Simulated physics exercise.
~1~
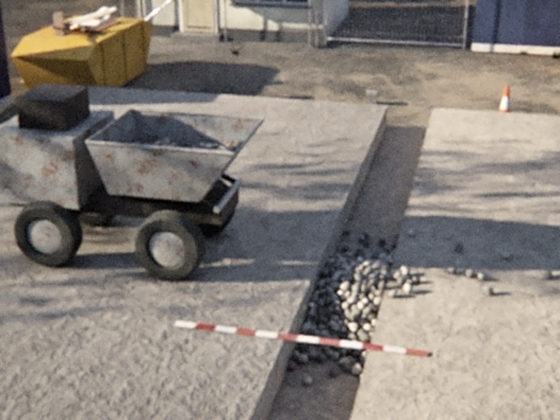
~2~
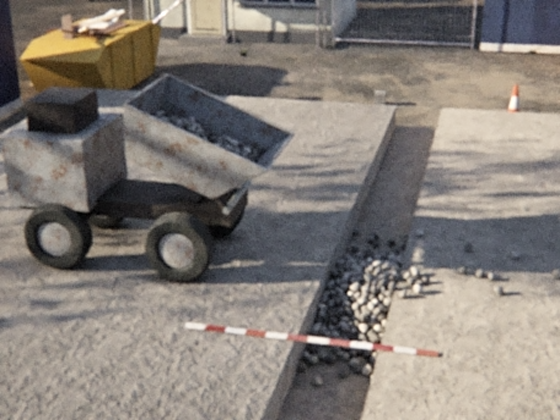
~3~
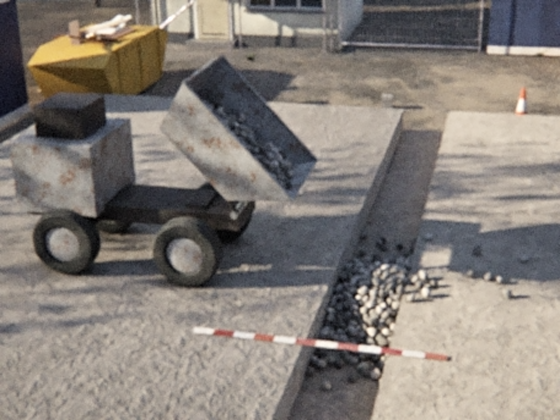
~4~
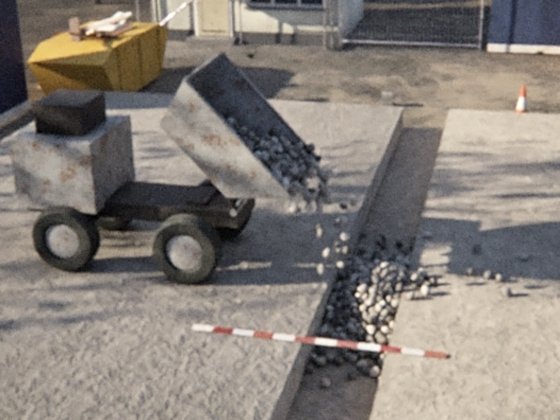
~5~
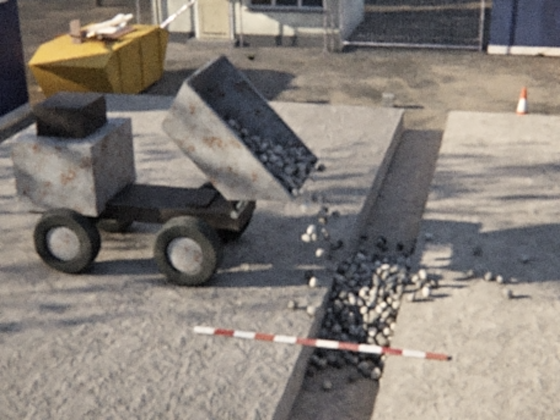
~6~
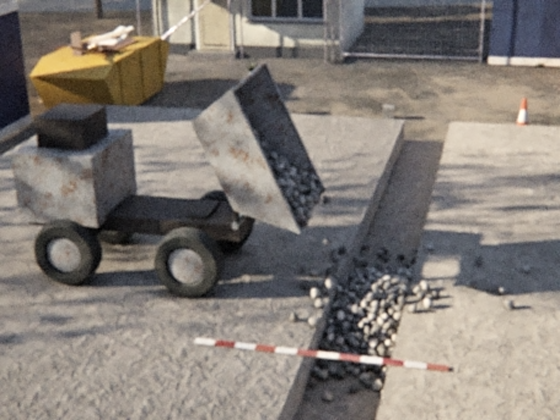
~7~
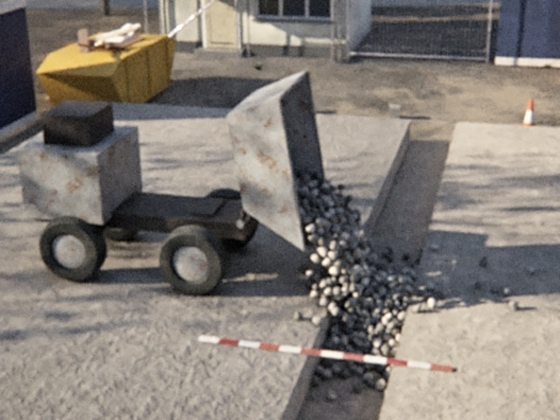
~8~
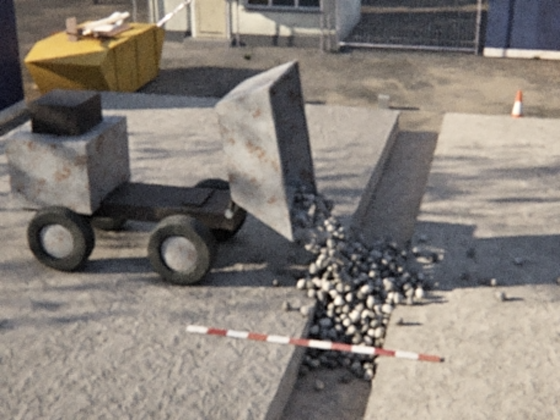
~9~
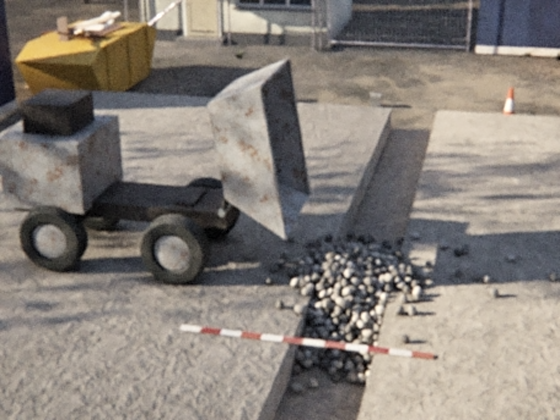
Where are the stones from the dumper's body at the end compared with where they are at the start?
At the start they lie inside the dumper's body, and by the end they have moved right and down onto the heap in and around the trench.
At the start, a small grey dumper with a load of round stones stands beside a trench that already holds a pile of similar stones, with a red and white staff lying across it. The body tips up toward the right and pauses while the stones slide to its lower edge and a few drop out. Then it tips further, and the load pours out in a thick stream onto the pile. The body stays steeply raised as the last stones tumble down. At the end it is empty, and a larger heap fills the trench beside it, with a few stones scattered around.
